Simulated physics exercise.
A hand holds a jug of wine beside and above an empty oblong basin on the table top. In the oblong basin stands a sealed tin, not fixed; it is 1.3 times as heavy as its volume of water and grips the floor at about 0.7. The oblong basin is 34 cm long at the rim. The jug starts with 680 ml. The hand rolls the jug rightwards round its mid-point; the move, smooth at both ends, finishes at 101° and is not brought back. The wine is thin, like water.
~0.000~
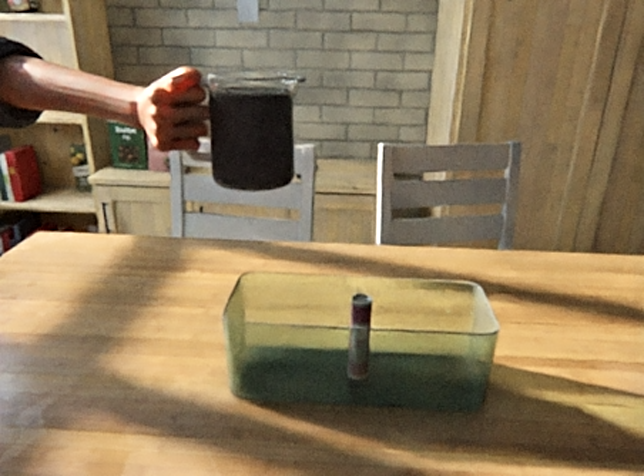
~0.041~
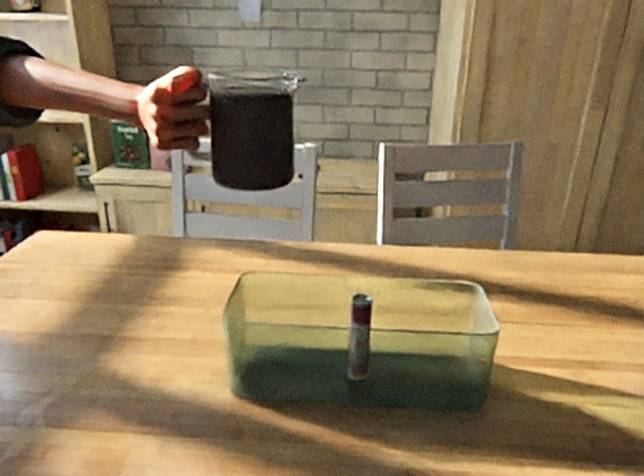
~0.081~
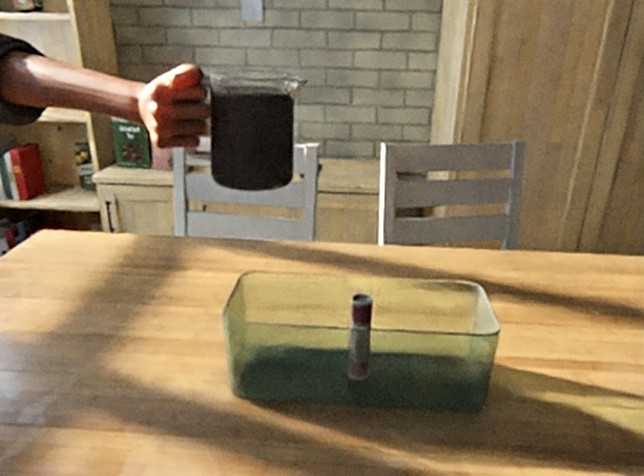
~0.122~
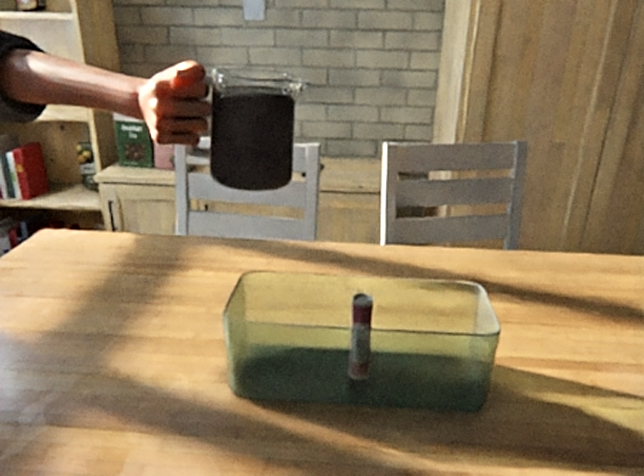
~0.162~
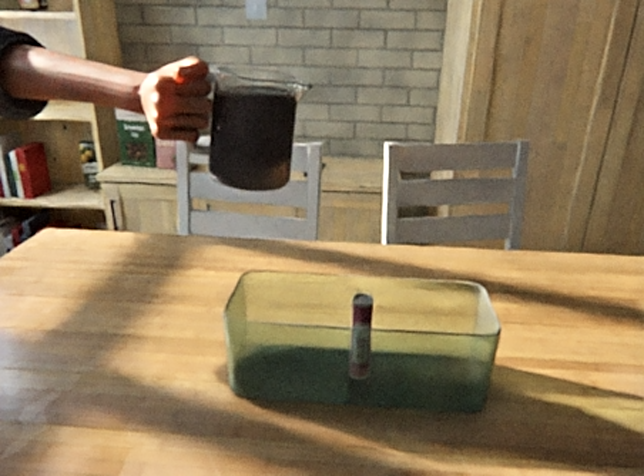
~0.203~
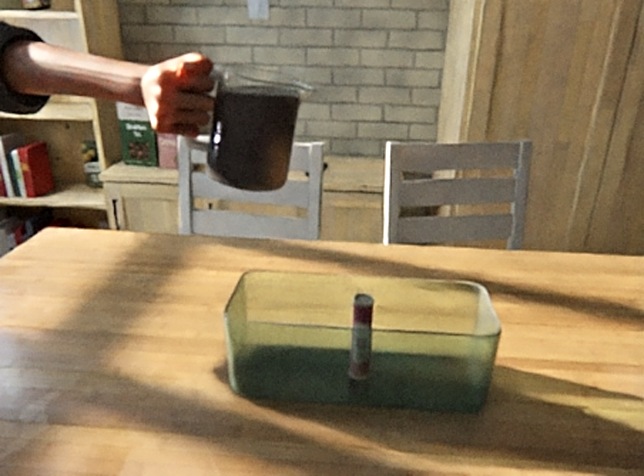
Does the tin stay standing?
The tin stays up.
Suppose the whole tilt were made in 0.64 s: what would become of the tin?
The tin keeps standing.
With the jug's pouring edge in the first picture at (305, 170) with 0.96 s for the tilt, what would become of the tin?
Then it goes over.
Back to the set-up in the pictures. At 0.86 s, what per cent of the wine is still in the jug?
Near 38 in a hundred.
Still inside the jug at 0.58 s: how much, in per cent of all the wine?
About 86 per cent.
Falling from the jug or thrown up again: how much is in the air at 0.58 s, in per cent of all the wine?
Some 14 per cent.
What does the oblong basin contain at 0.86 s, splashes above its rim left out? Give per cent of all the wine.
Near 30 in a hundred.
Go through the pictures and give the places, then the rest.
In the first picture, tilt 0°; pouring edge (306, 78); surface from (214, 90) to (292, 93); the oblong basin's rim runs from (232, 296) to (489, 308); the tin's top is at (362, 303).
In the second picture, tilt 0°; pouring edge (307, 78); surface from (215, 90) to (292, 93).
In the third picture, tilt 2°; pouring edge (308, 80); surface from (216, 90) to (293, 94).
In the fourth picture, tilt 4°; pouring edge (310, 82); surface from (217, 89) to (295, 94).
In the fifth picture, tilt 7°; pouring edge (313, 85); surface from (220, 89) to (298, 94).
In the sixth picture, tilt 11°; pouring edge (316, 89); surface from (221, 91) to (302, 94).
After 0.58 s the tilt is 67° and 85 per cent is still to pour; the tin stands where it began.
After 0.86 s the tilt is 98° and 39 per cent is still to pour; the tin stands where it began.
After 1.15 s the tilt is 101° and 8 per cent is still to pour; the tin stands where it began.
After 1.46 s the tilt is 101° and 1 per cent is still to pour; the tin stands where it began.
In the end the tin stands where it began.
